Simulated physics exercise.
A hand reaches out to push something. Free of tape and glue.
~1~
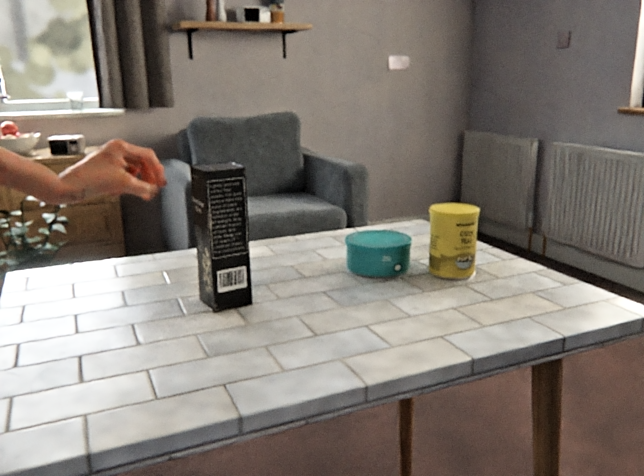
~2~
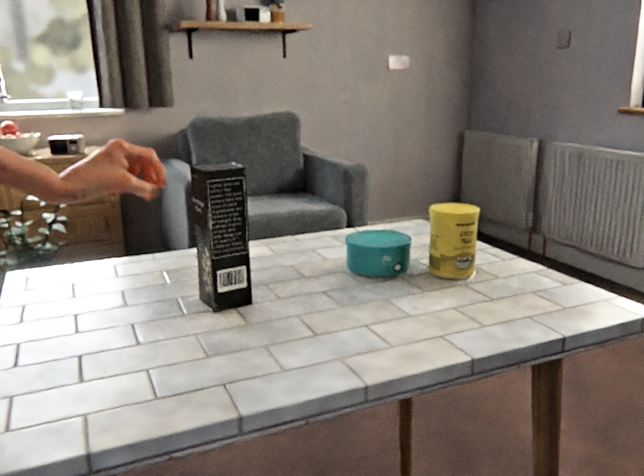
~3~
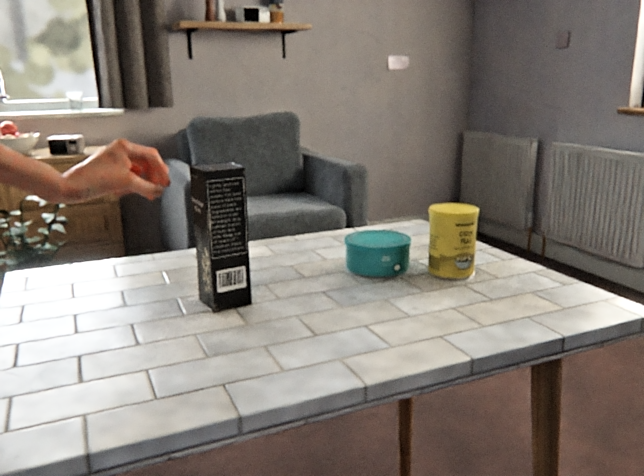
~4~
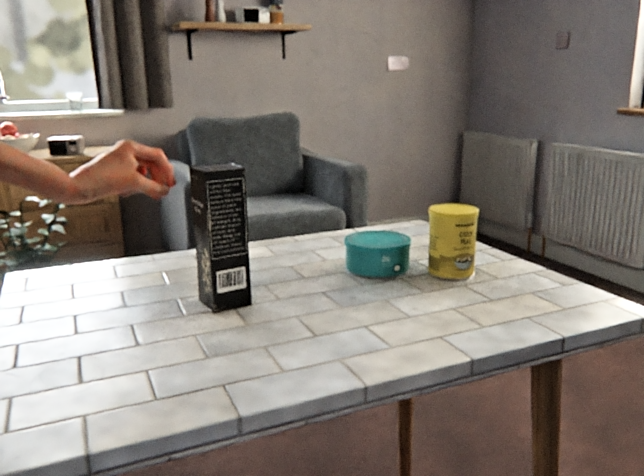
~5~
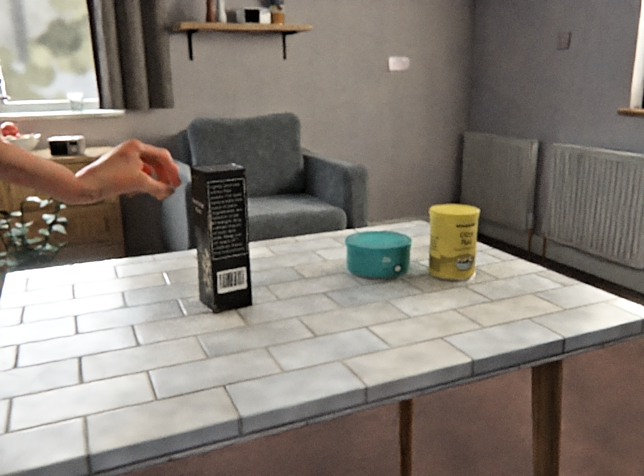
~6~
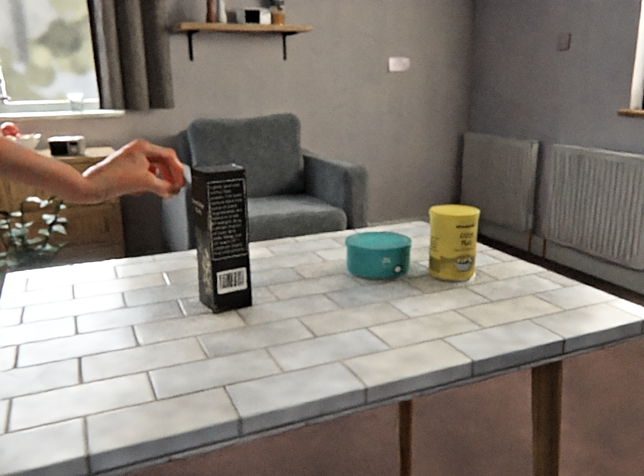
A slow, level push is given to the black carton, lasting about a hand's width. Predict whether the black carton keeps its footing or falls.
Falls.
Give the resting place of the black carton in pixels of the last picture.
Pretty much around (297, 254), I'd say.
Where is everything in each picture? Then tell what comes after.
Black carton (222, 236), in the first frame.
Black carton (222, 236), in the second frame.
Black carton (221, 236), in the third frame.
Black carton (221, 237), in the fourth frame.
Black carton (222, 237), in the fifth frame.
Black carton (222, 238), in the sixth frame.
Then, 0.60 s on from there, black carton turned 8° from how it was put near (232, 234).
Then, 1.30 s on from there, black carton turned 43° from how it was put near (271, 234).
Then, 1.40 s on from there, black carton turned 74° from how it was put near (297, 254).
Then, 2.50 s on from there, black carton turned 74° from how it was put near (298, 254).
In the end, toppled on the table, black carton. At the end, from the last picture's camera, black carton near (297, 254).
